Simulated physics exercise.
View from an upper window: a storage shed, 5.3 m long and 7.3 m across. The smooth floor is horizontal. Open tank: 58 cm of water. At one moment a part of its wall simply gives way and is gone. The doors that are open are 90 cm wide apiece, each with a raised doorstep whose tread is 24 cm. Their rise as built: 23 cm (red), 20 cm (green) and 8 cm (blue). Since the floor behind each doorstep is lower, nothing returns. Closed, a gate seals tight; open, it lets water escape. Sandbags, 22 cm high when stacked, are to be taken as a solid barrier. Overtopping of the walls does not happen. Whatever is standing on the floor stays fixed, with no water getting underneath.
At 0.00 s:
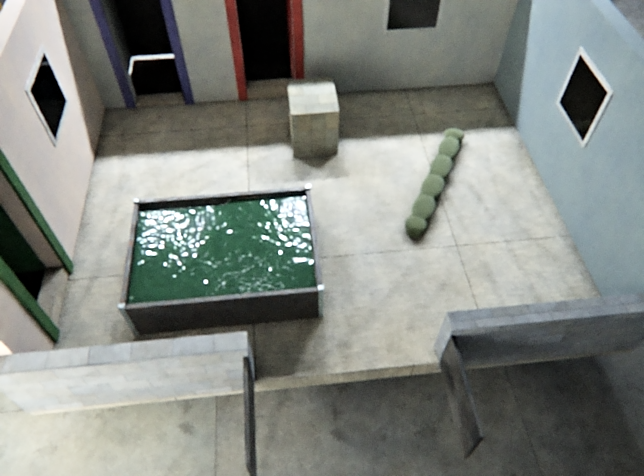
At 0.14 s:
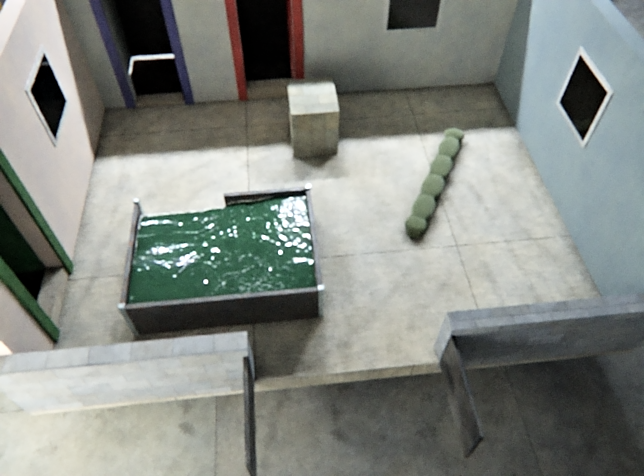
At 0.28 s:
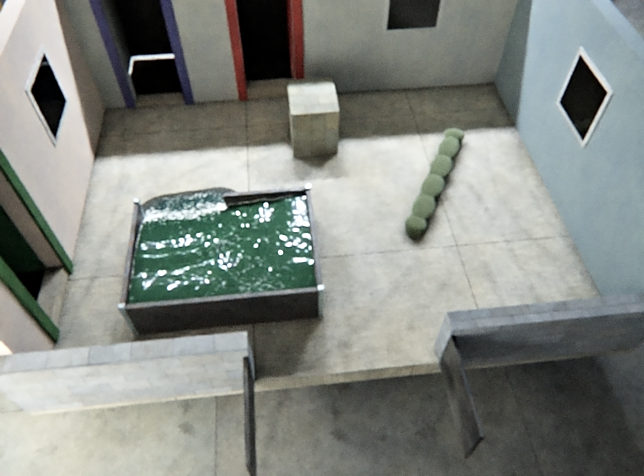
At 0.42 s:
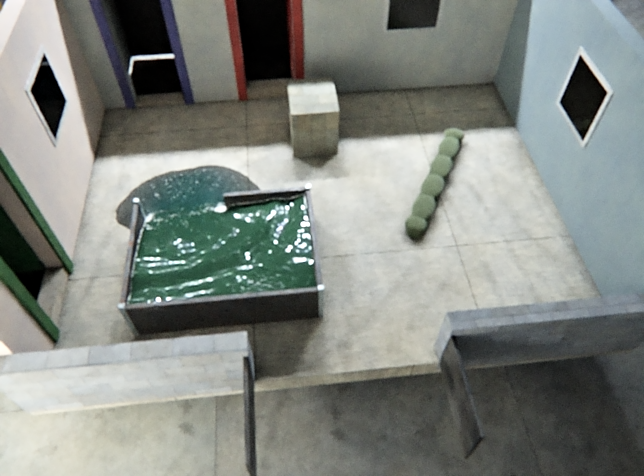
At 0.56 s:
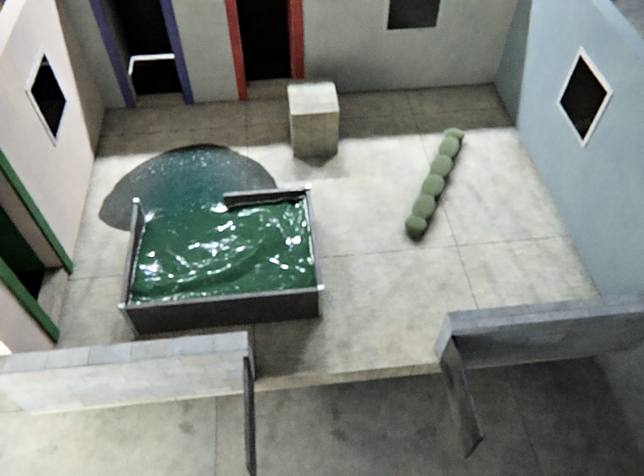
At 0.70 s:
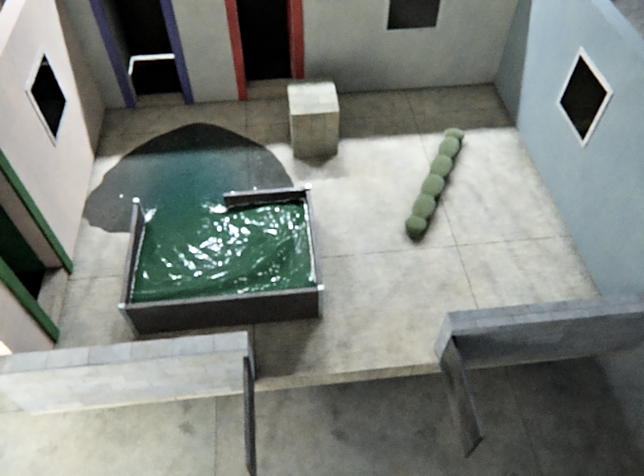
In a storage shed seen from above, part of the far wall of an open tank of green water vanished, and water poured out through the gap and spread across the floor behind it.
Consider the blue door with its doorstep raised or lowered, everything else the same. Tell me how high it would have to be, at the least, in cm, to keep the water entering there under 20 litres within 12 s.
It would have to be about 24 cm.
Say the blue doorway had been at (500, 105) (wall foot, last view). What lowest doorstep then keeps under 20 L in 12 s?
11.0 cm.
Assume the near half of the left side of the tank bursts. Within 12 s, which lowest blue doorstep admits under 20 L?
Some 9.0 cm.
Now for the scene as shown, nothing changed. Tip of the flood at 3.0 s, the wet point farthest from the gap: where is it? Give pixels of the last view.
In the last picture, around (435, 89).
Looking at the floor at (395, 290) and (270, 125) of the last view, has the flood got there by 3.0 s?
Spot one: Bone dry, spot two: Awash.
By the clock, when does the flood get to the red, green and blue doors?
Times: Red = 1.3 s, green = 3.4 s, blue = 1.0 s.
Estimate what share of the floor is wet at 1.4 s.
About 25 per cent.
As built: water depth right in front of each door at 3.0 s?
Depths, in cm - red: 15, green: 0, blue: 22.
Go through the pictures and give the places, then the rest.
The first frame shows still water, 58 cm deep, in the open tank at (224, 246); the blue door at (147, 57) is dry.
In the second frame, the gap is on the far side, the front 0.3 m out at a hidden place; the back of the open tank holds 58 cm.
In the third frame, the front is at (209, 192), 0.7 m from the gap on the far side; 1.0 m2 of floor is wet, 58 cm left at the back.
In the fourth frame, the gap is on the far side, the front 1.2 m out at (188, 172); the back of the open tank holds 57 cm.
In the fifth frame, the gap is on the far side, the front 1.8 m out at (189, 149); the back of the open tank holds 52 cm.
In the sixth frame, the gap is on the far side, the front 2.3 m out at (184, 129); the back of the open tank holds 49 cm; 0.9 m in a straight line remain to the blue door at (147, 57).
After 1.4 s water covers 25 % of the floor, deepest (34 cm) near (164, 227); 6 cm at the blue door, 17 litres in over its 8 cm doorstep.
After 3.0 s water covers 35 % of the floor, deepest (26 cm) near (126, 109); 22 cm at the blue door, 182 litres in over its 8 cm doorstep.
After 12.0 s water covers 95 % of the floor, deepest (8 cm) near (46, 384); 7 cm at the blue door, 328 litres in over its 8 cm doorstep.
At the blue door as built, the water arrived by 1.0 s and peaked near 27 cm at 2.2 s.
With a doorstep of 22 cm, 32 litres would have come in within the 12 s; with 29.5 cm, 4 litres. So under 20 litres takes about 24 cm.
